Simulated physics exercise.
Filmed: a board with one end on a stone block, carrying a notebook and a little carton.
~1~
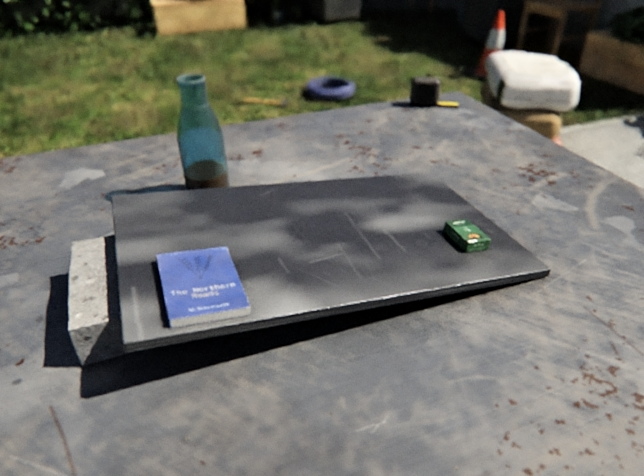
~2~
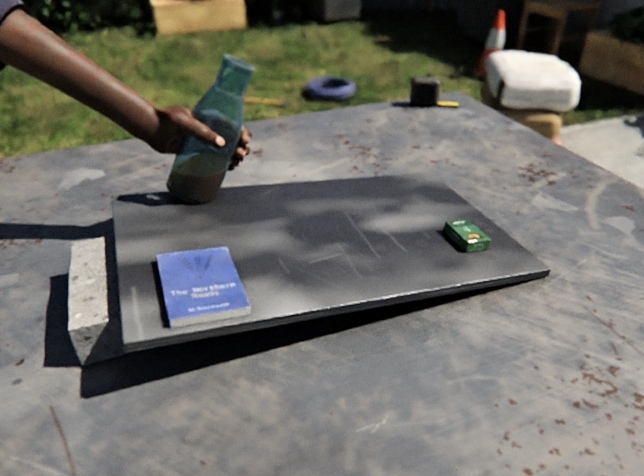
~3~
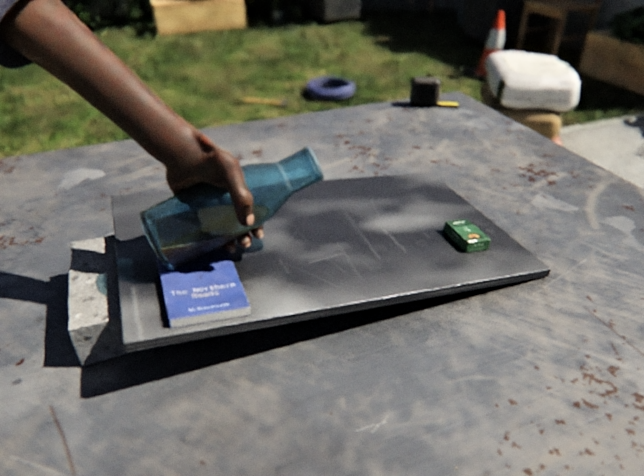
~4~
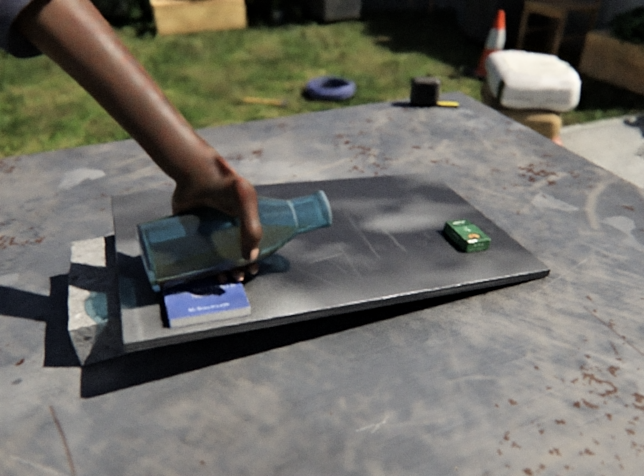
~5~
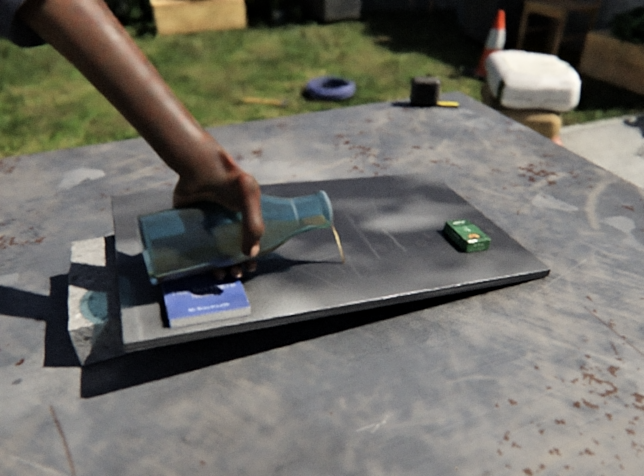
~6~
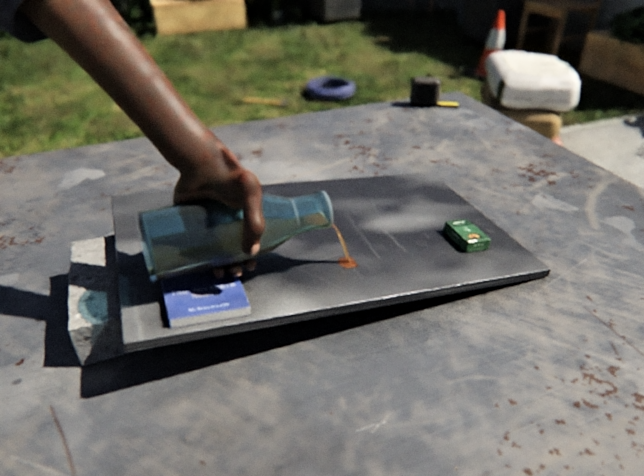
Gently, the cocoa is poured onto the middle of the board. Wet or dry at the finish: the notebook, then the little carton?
On the left the notebook - dry; on the right the little carton - wet.
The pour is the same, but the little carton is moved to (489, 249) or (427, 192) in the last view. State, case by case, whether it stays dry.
It gets caught at the first place and is missed at the second.
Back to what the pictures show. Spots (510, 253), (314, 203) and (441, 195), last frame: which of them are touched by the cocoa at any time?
Taking them in order, I'd say covered, safe and safe.
Soon after, it runs down to the right; the notebook is dry; the little carton is wet.
Later, it runs down to the right and off the end; the notebook is dry; the little carton is wet.
In the end, it runs down to the right and off the end; the notebook is dry; the little carton is wet.
